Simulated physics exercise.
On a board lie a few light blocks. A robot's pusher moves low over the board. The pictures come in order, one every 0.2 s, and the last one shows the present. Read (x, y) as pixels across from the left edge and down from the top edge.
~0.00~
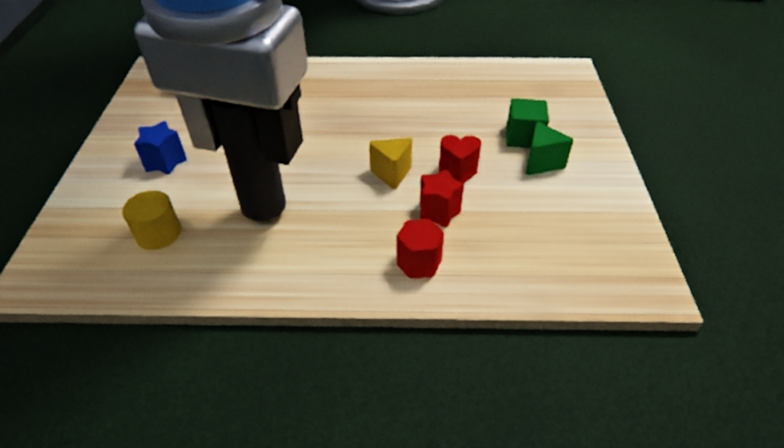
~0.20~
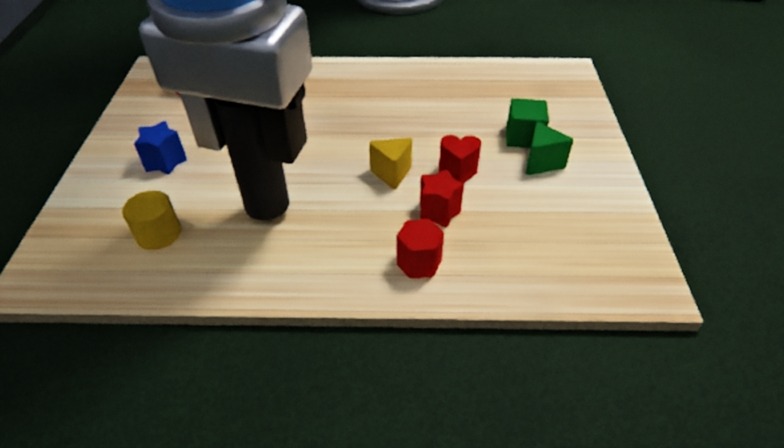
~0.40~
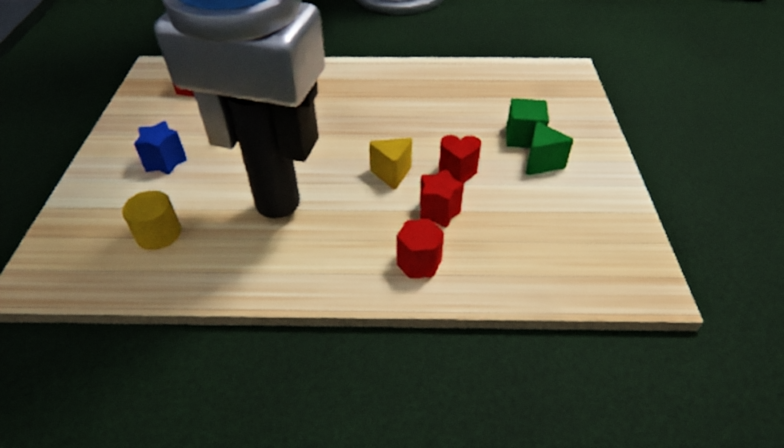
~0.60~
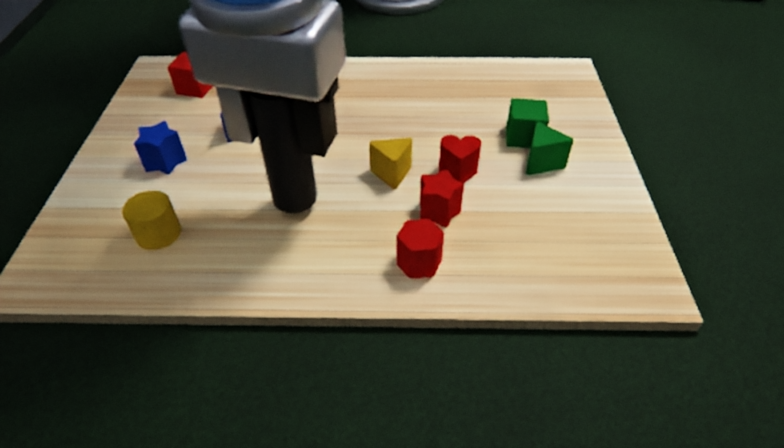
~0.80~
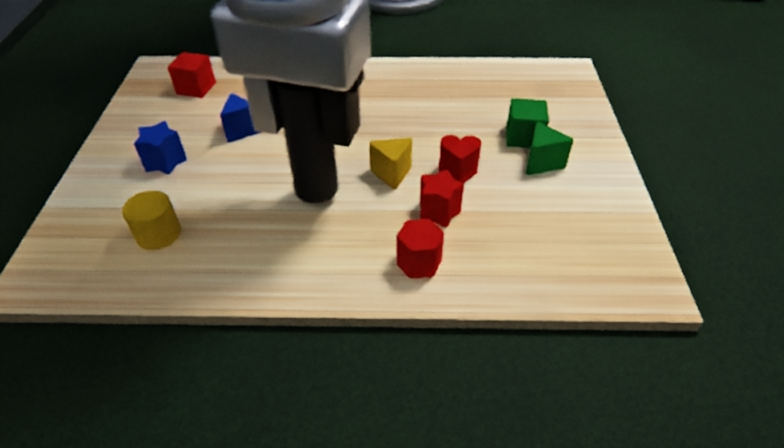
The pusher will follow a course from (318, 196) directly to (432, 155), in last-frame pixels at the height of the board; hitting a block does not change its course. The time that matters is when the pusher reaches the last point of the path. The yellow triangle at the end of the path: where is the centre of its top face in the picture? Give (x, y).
So, by the moment the path ends, you'll find the top centre of the yellow triangle at (469, 125).
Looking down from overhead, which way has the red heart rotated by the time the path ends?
Seen from overhead, it turns clockwise.
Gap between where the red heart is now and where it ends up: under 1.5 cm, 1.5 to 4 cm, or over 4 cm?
It goes a little way, 1.5 to 4 cm.
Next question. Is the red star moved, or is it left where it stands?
Here the red star stays on its spot.
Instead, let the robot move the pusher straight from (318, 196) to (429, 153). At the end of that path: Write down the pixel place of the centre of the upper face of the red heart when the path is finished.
Near (489, 144).
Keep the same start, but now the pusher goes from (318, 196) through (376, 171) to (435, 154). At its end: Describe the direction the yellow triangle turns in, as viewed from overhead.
Looking from above, the answer is clockwise.
What follows on the original path. One third of the way, pusher at (359, 173); nothing pushed yet.
Two thirds of the way, pusher at (398, 159); yellow triangle at (433, 137), turned 40° clockwise; red heart at (475, 144), turned 20° clockwise.
At the end, pusher at (433, 147); yellow triangle at (469, 125), turned 45° clockwise; red star unmoved; red heart at (489, 144), turned 65° clockwise.
